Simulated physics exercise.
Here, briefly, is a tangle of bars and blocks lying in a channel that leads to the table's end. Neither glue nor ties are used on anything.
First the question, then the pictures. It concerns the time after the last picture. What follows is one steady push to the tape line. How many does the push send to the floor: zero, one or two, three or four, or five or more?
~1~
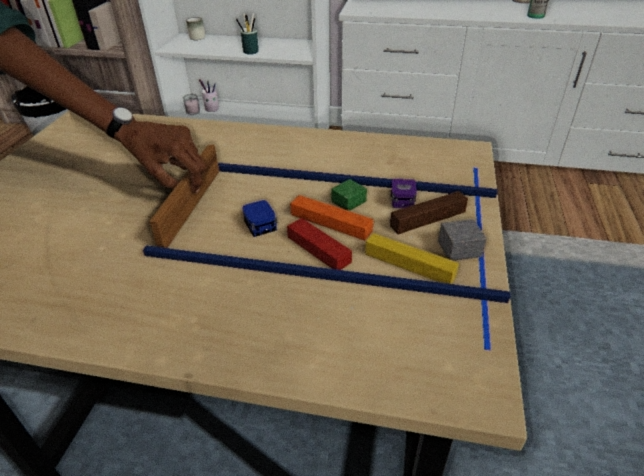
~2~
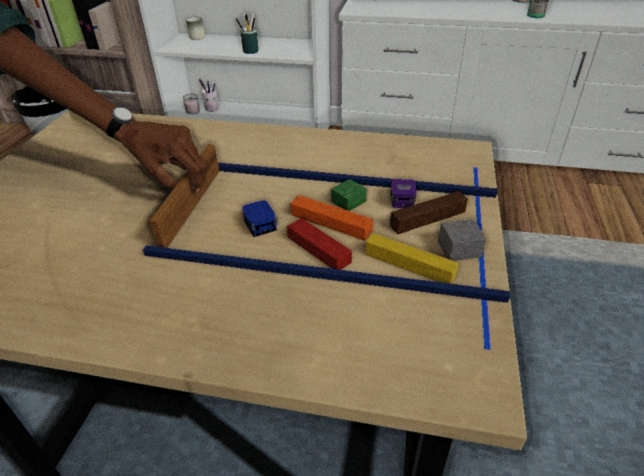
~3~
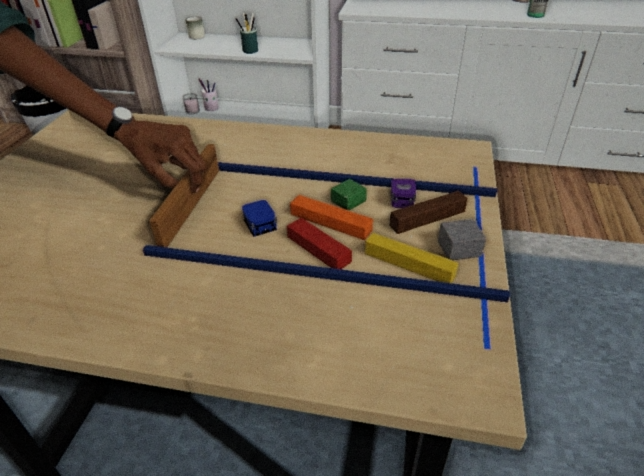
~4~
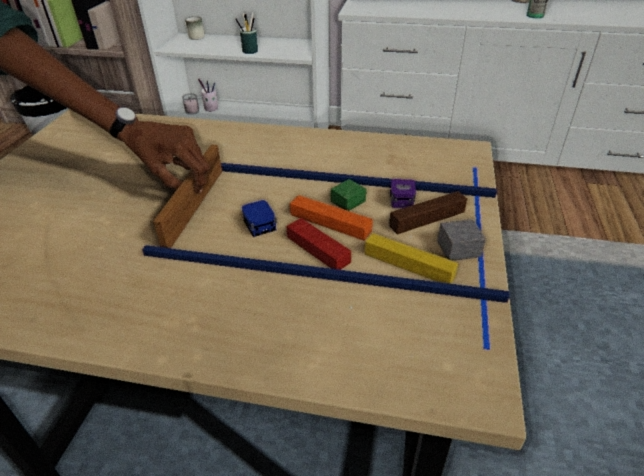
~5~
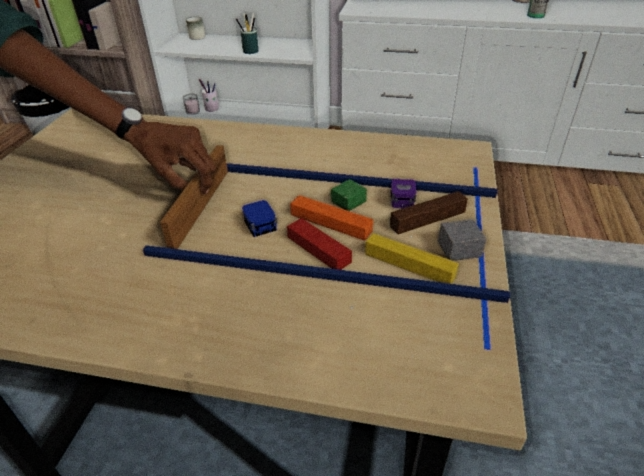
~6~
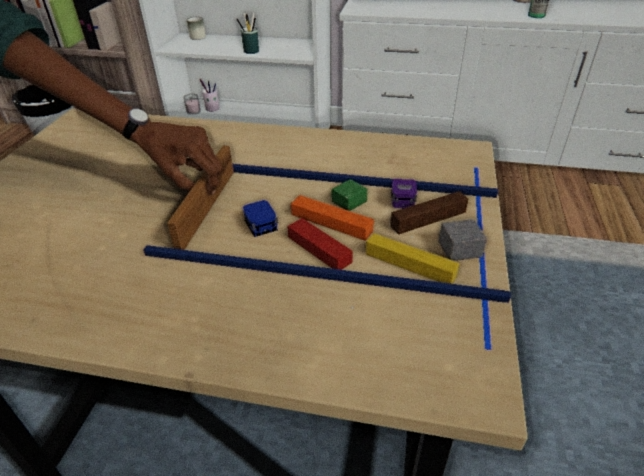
After the push, at least five have dropped.
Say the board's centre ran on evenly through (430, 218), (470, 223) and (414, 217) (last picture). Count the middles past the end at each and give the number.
In order, that gives 1, then 6, then 1.
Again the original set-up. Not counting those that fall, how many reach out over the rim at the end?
The number is 2.
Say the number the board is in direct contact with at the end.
2.
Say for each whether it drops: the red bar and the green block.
Result: Red bar down; green block still up.
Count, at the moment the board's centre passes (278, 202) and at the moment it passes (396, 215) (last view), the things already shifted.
Answer - first 2, then 8.
Early on, none off yet; grey block at rest near (462, 240); brown bar at rest near (430, 212); yellow bar at rest near (411, 259).
A while later, none off yet; grey block travelled about its own width near (494, 242); brown bar travelled a little near (463, 206); yellow bar travelled about its own width near (473, 261).
Finally, the number that fall off is five or more; lost, red bar, orange bar, purple case, yellow bar, brown bar and grey block.
